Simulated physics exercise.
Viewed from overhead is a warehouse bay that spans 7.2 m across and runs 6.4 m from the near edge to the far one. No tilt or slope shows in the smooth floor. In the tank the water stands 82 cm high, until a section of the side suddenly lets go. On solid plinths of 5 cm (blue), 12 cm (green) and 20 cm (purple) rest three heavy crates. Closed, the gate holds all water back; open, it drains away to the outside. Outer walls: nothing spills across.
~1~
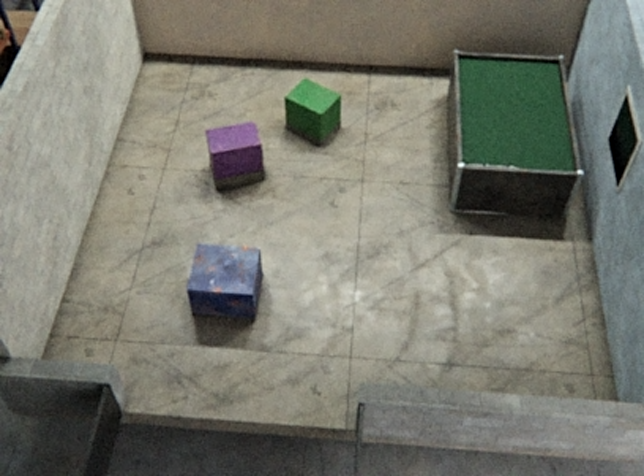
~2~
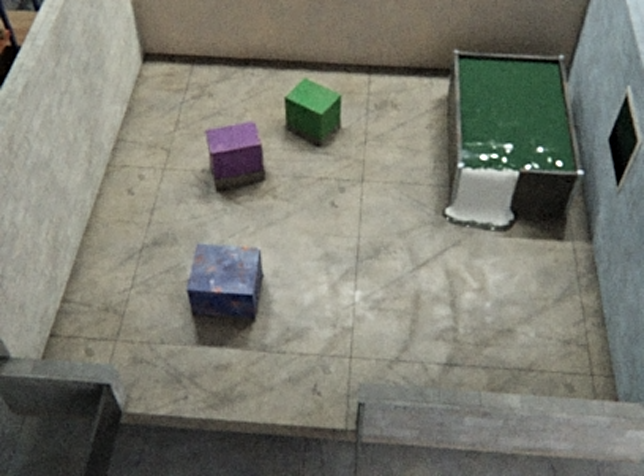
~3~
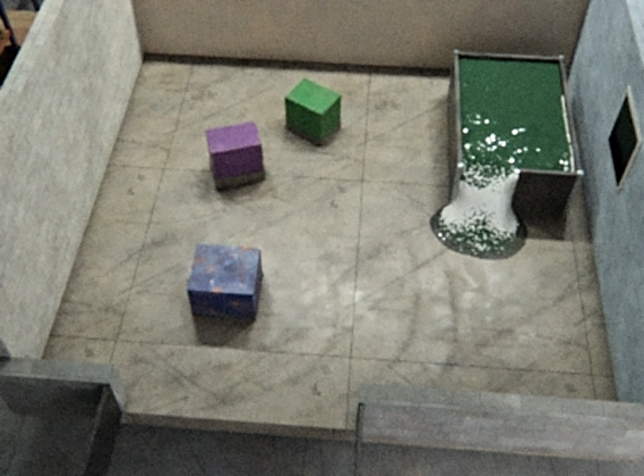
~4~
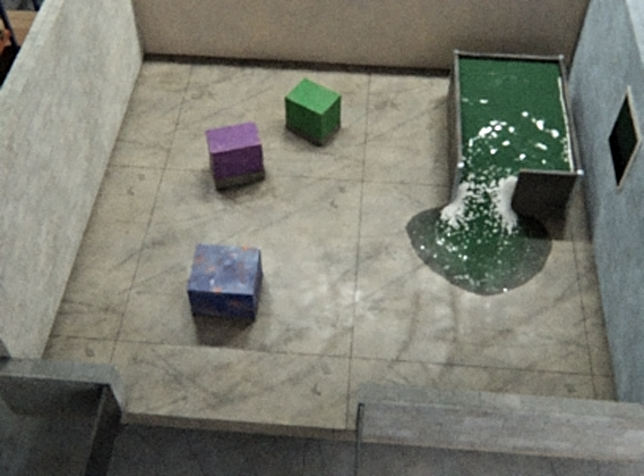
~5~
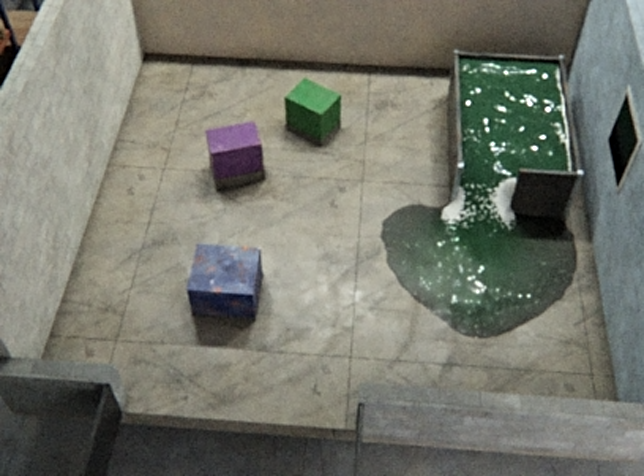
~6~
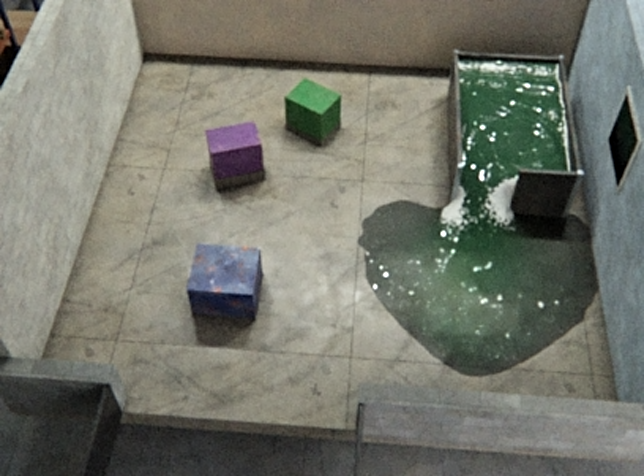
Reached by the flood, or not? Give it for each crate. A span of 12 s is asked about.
Blue crate - yes. Green crate - no. Purple crate - no.
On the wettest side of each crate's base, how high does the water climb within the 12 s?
Topping out, blue sees 13, green sees 6 and purple sees 8, all in cm.
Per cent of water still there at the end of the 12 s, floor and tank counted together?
It comes to near 70 per cent.
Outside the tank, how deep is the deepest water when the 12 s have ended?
Max depth: About 8 centimetres.
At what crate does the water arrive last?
The green one.
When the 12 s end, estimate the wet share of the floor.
Covered: Roughly 95 per cent.
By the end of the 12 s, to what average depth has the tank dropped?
Mean depth: About 11 cm.
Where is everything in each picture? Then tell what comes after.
In the first frame, the tank at (513, 113) is whole and still, 82 cm deep.
In the second frame, the front is at (446, 211), 0.5 m from the gap at (484, 197); 0.2 m2 of floor is under water; 82 cm left at the back of the tank.
In the third frame, the front is at (499, 254), 0.8 m from the gap at (483, 197); 0.7 m2 of floor is under water; 82 cm left at the back of the tank.
In the fourth frame, water pours out at (483, 199) and has run 1.4 m, to (470, 287); deepest outside 44 cm, 82 cm at the tank's back.
In the fifth frame, the front is at (467, 329), 2.1 m from the gap at (483, 198); 3.7 m2 of floor is under water; 80 cm left at the back of the tank.
In the sixth frame, the front is at (459, 365), 2.6 m from the gap at (483, 198); 5.6 m2 of floor is under water; 72 cm left at the back of the tank.
A moment later water covers 30 % of the floor and is deepest (36 cm) near (613, 430); blue plinth not reached, green plinth not reached, purple plinth not reached.
Soon after water covers 35 % of the floor and is deepest (39 cm) near (598, 429); blue plinth reached, green plinth not reached, purple plinth not reached.
Next water covers 35 % of the floor and is deepest (22 cm) near (528, 333); blue plinth reached, green plinth not reached, purple plinth not reached.
Later on water covers 60 % of the floor and is deepest (15 cm) near (42, 360); blue plinth reached, green plinth not reached, purple plinth reached.
At the end water covers 95 % of the floor and is deepest (8 cm) near (370, 412); highest at the blue plinth 13 cm, highest at the green plinth 6 cm, highest at the purple plinth 8 cm.
